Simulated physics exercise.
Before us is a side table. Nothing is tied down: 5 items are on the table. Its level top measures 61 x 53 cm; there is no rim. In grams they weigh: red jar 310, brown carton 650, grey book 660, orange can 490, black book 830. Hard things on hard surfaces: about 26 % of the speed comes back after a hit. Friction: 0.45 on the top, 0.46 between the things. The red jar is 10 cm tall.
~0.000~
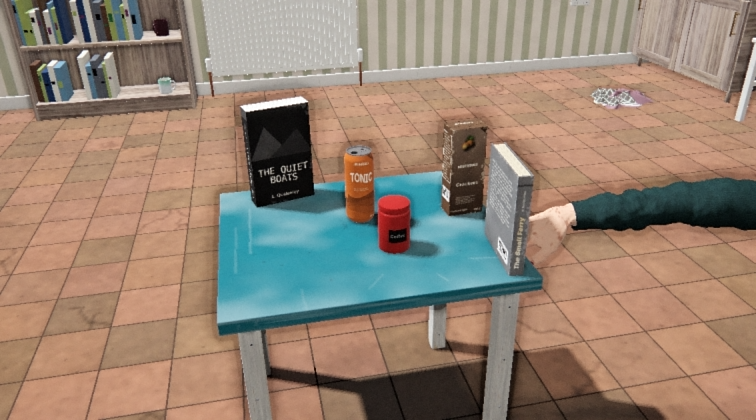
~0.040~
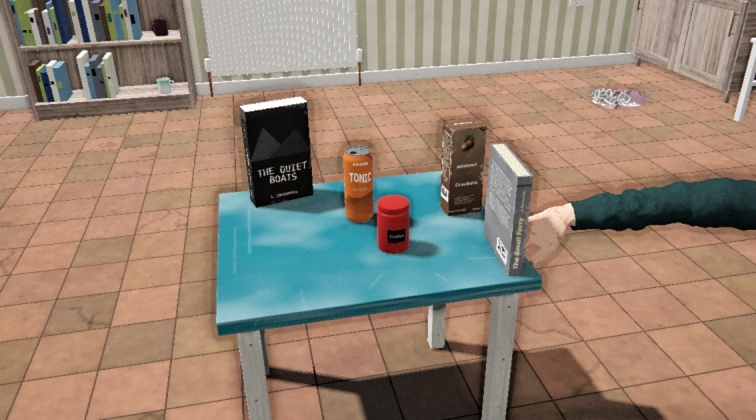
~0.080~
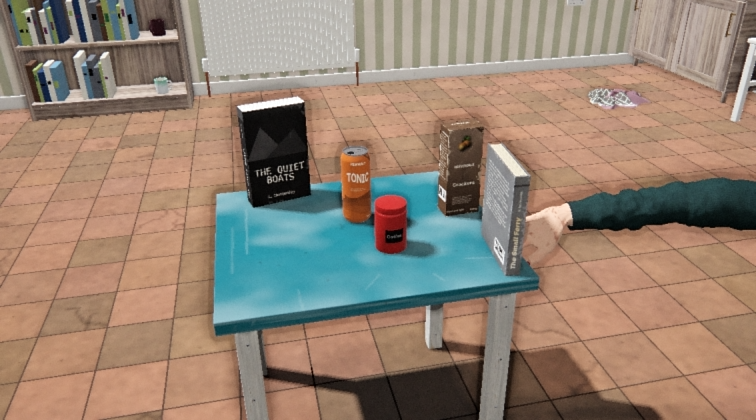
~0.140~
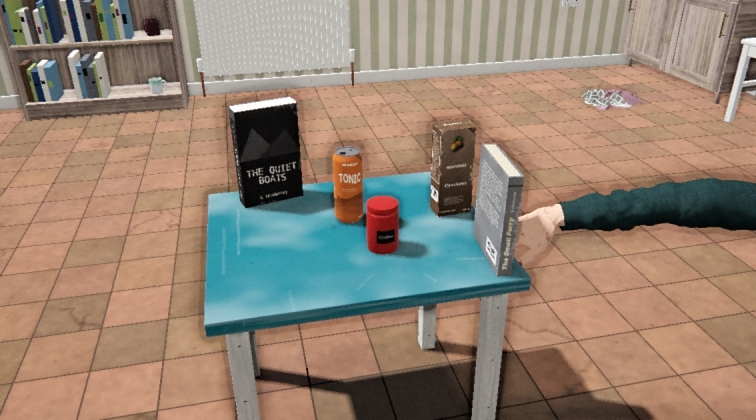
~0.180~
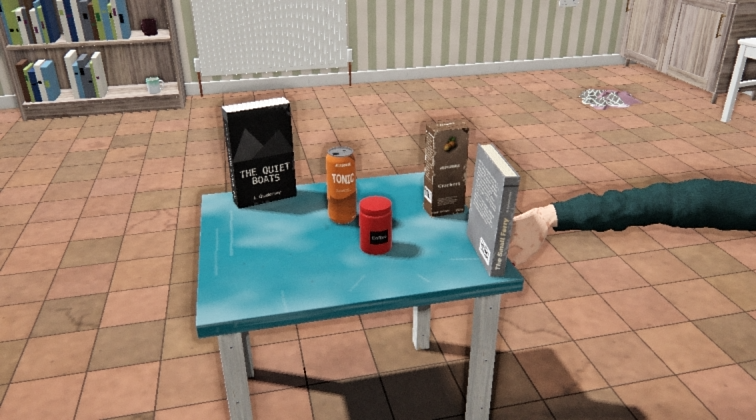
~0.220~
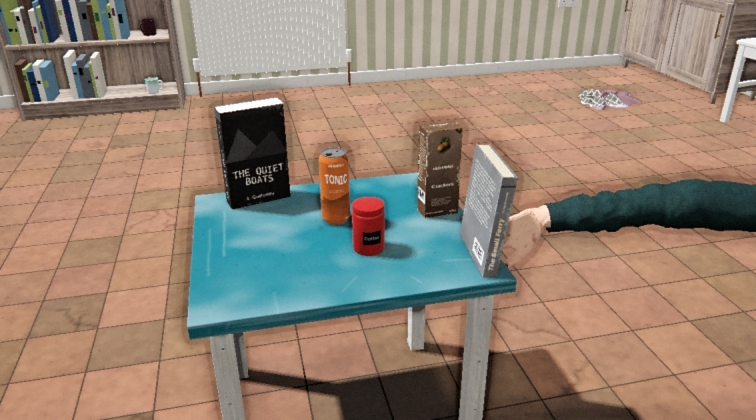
The clip shows a hand in a dark green sleeve against a grey book on a blue table with a jar, can, carton and black book; the table and items shift slightly left, and the grey book tilts a little.
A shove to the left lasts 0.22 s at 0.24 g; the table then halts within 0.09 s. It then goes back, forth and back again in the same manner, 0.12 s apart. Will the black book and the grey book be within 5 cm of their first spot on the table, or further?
The black book holds its spot; the grey book gets shifted.
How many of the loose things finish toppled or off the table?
In all, 3.
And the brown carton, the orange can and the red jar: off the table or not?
The brown carton ends off the table; the orange can ends on the table; the red jar is still on the table.
After 0.72 s, table shifted 2 cm; grey book now off the table.
After 1.02 s, table shifted 1 cm; brown carton now off the table; orange can 53° off upright.
After 1.22 s, table shifted 8 cm; orange can on its side.
After 1.42 s, table shifted 7 cm; orange can on its side.
In the end (2.3 s), off the table, brown carton and grey book; toppled on the table, orange can; the other 2 under 5 cm from the start. At the end, from the last picture's camera, black book near (267, 153).
